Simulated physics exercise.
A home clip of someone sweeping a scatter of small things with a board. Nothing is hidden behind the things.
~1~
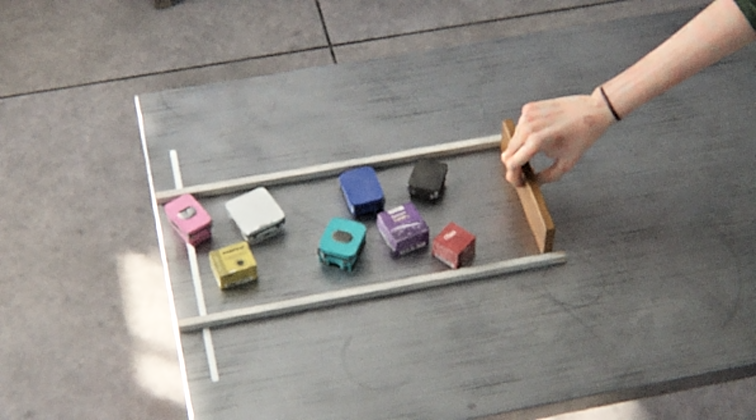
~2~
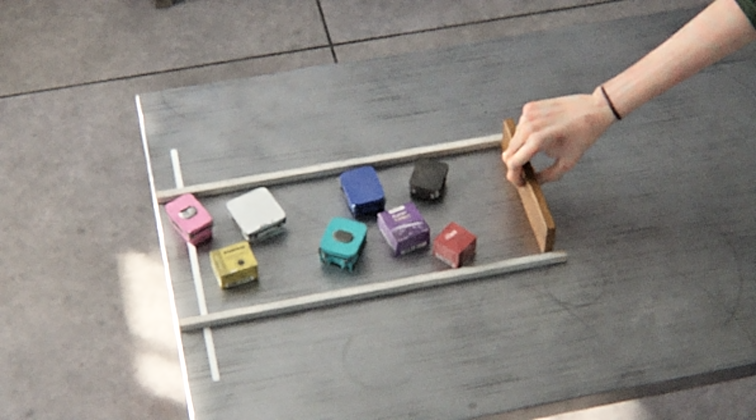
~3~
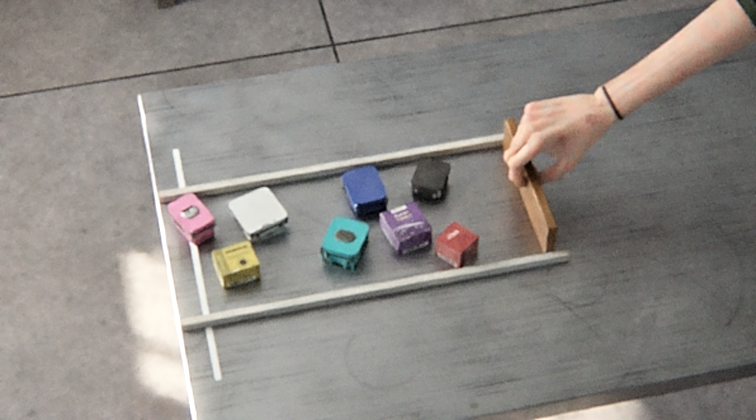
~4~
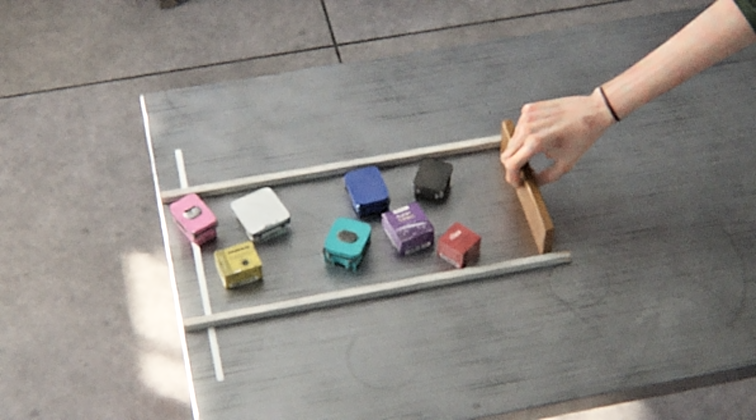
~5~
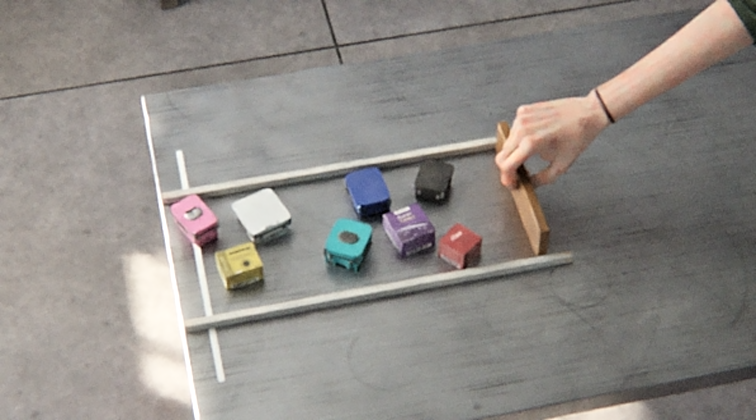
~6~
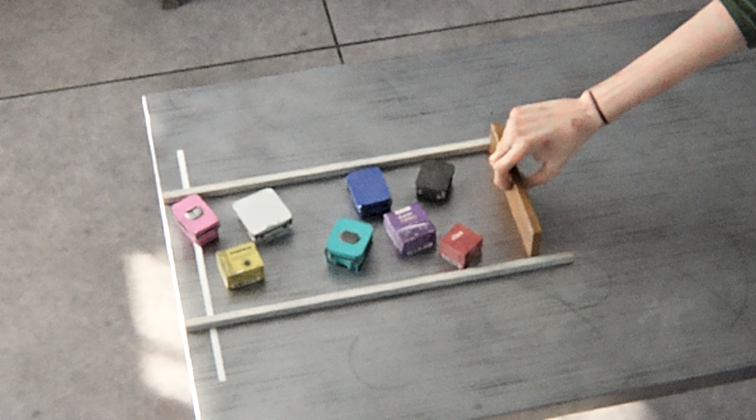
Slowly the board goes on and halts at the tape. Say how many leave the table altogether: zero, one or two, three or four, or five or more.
The number that fall off is five or more.
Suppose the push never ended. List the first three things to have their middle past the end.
They are the pink case, the yellow box, the white case.
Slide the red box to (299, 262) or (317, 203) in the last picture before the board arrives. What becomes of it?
Place by place, it falls; falls.
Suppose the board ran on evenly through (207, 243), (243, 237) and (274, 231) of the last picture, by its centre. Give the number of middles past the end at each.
Past the end: 5, 3 and 1.
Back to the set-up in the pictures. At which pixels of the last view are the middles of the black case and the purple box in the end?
Near (179, 231) and (182, 265).
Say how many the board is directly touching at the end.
It touches 3.
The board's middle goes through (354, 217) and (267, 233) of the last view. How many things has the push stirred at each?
6 and 8.
Soon after, none off yet; pink case at rest near (196, 221); yellow box at rest near (241, 266); white case at rest near (263, 217).
Then, none off yet; pink case moved about its own width near (167, 224); yellow box moved about its own width near (207, 270); white case moved about its own width near (204, 226).
At rest, the number that fall off is five or more; fallen, blue case, turquoise case, white case, yellow box and pink case.
